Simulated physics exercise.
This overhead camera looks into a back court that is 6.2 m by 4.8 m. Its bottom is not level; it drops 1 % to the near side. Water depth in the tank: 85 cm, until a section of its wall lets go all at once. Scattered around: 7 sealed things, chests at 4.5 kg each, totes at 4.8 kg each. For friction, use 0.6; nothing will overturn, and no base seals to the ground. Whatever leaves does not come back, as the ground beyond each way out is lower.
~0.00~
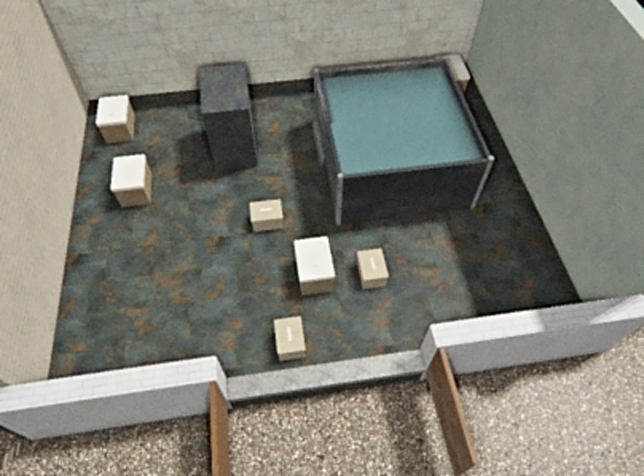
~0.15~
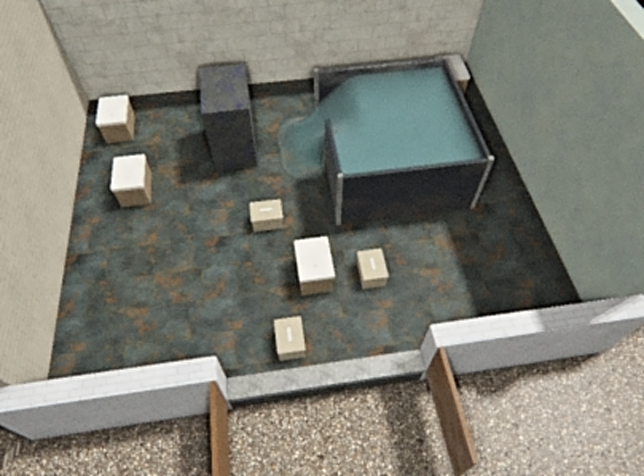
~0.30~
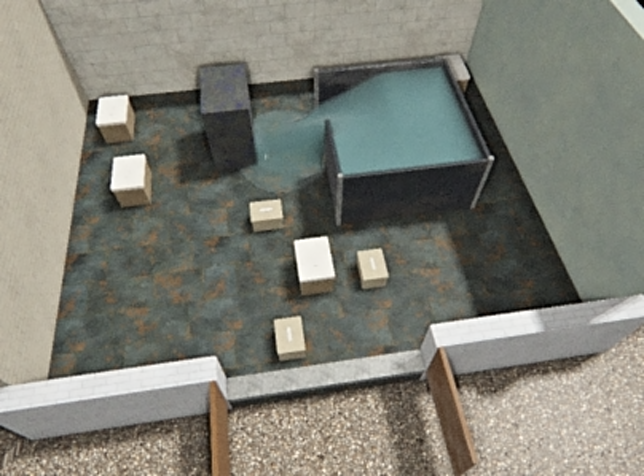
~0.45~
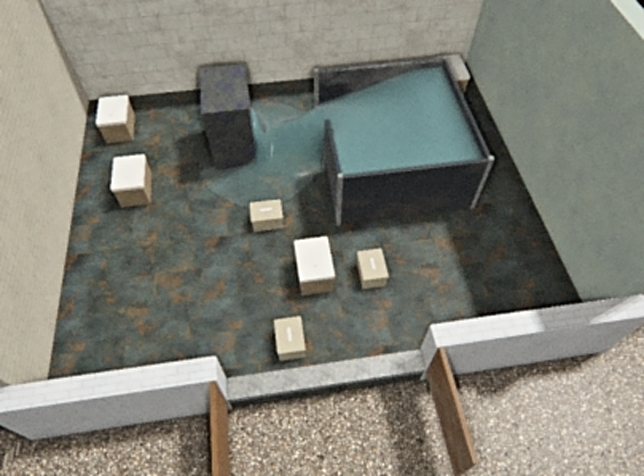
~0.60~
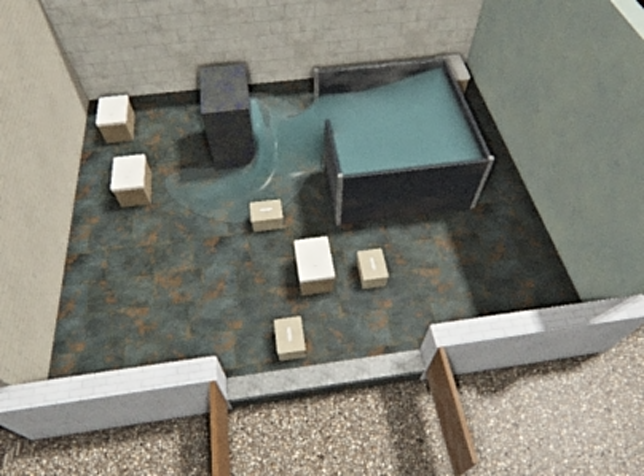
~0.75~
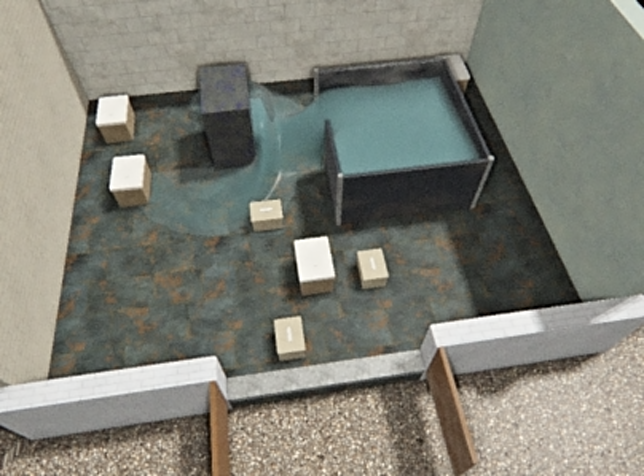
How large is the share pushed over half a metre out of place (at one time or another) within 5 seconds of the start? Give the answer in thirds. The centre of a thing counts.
Two thirds or more.
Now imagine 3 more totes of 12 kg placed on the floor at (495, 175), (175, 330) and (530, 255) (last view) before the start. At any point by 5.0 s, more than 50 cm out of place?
Each in turn ends up within the limit, beyond the limit, within the limit.
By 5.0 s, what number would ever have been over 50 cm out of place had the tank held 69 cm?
The answer would then be 5.
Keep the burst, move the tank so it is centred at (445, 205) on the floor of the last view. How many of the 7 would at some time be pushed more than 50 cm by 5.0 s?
So the tally would be 5.
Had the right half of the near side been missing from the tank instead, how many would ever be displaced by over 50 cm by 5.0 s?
Count: 3.
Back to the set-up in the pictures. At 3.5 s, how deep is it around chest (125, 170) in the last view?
Roughly 10 cm.
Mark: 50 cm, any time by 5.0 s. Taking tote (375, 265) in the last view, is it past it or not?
Within it.
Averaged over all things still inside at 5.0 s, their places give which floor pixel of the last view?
I'd say about (286, 238) in the last view.
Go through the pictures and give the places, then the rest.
The first picture shows a chest at (128, 171), on the bottom; a chest at (452, 66), on the bottom; water covers 3.4 m2; 0 of 7 have shifted.
The second picture shows a chest at (128, 171), on the bottom; a chest at (452, 66), on the bottom; water covers 4.1 m2; 0 of 7 have shifted.
The third picture shows a chest at (128, 171), on the bottom; a chest at (452, 66) rests on the ground; 4.9 m2 under water; 0 of 7 have shifted.
The fourth picture shows a chest at (128, 171) rests on the ground; a chest at (452, 66) rests on the ground; 5.6 m2 under water; 0 of 7 have shifted.
The fifth picture shows a chest at (128, 171), on the bottom; a chest at (452, 66), on the bottom; 6.5 m2 under water; 0 of 7 have shifted.
The sixth picture shows a chest at (127, 171), on the bottom; a chest at (452, 66) rests on the ground; water covers 7.4 m2; 0 of 7 have shifted.
After 1.1 s 0 of 7 are over 50 cm from their spots; 0 afloat.
After 2.2 s 4 of 7 are over 50 cm from their spots; 3 afloat.
After 3.5 s 5 of 7 are over 50 cm from their spots; 3 afloat.
After 5.0 s 5 of 7 are over 50 cm from their spots, and 5 have been at some point; 3 afloat.
